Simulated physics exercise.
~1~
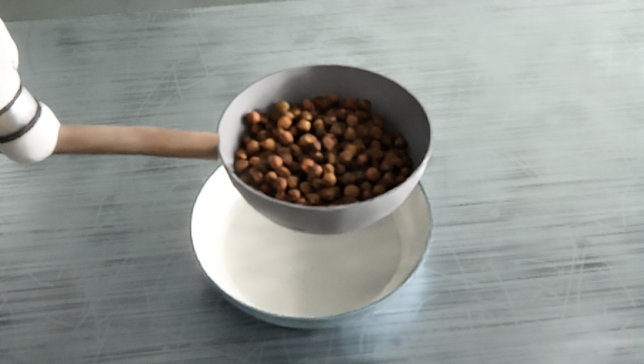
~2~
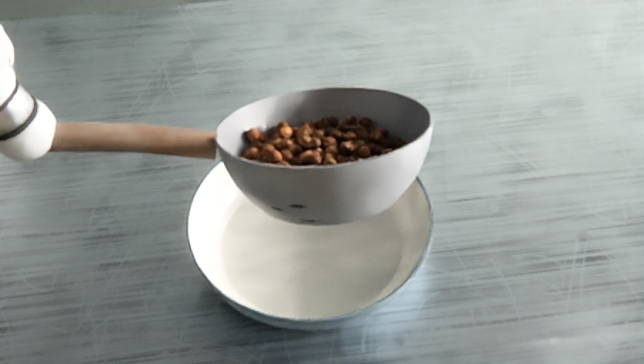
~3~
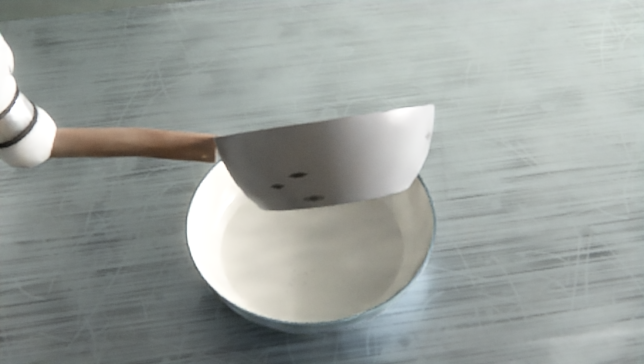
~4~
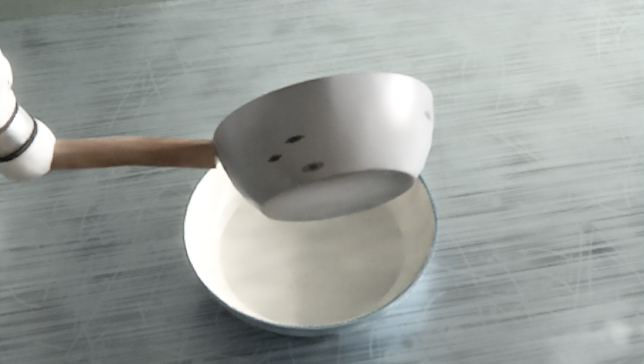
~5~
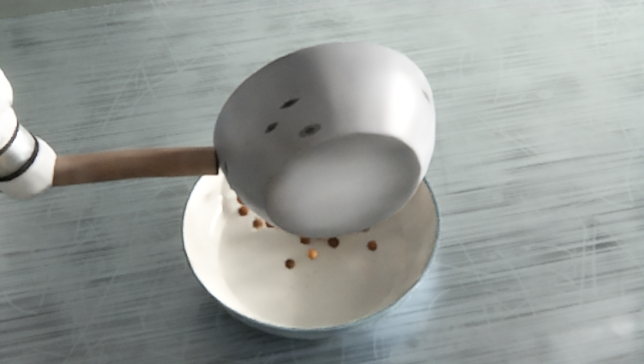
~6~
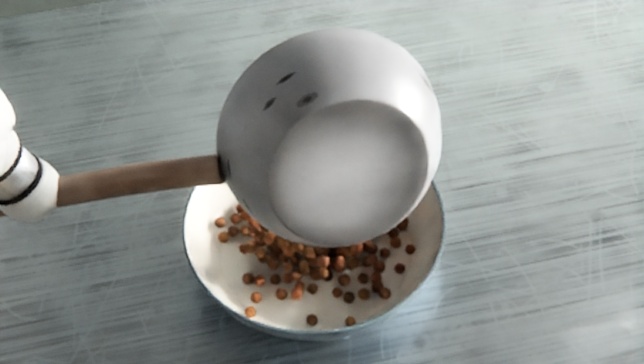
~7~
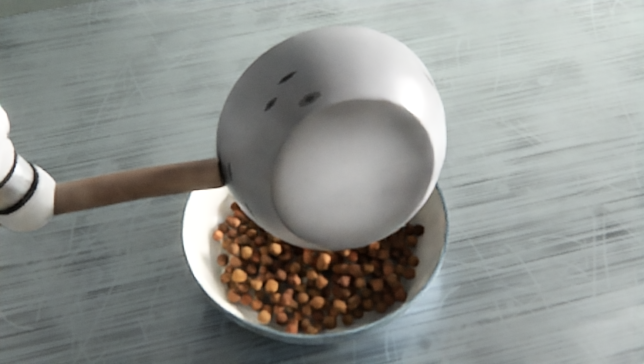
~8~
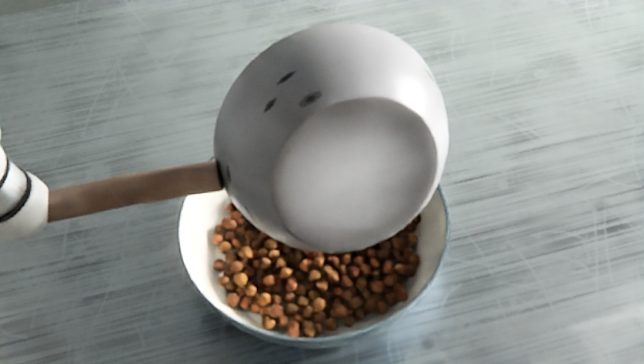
Above a grey table, a robot arm tips a ladle, pouring brown balls into a pan.
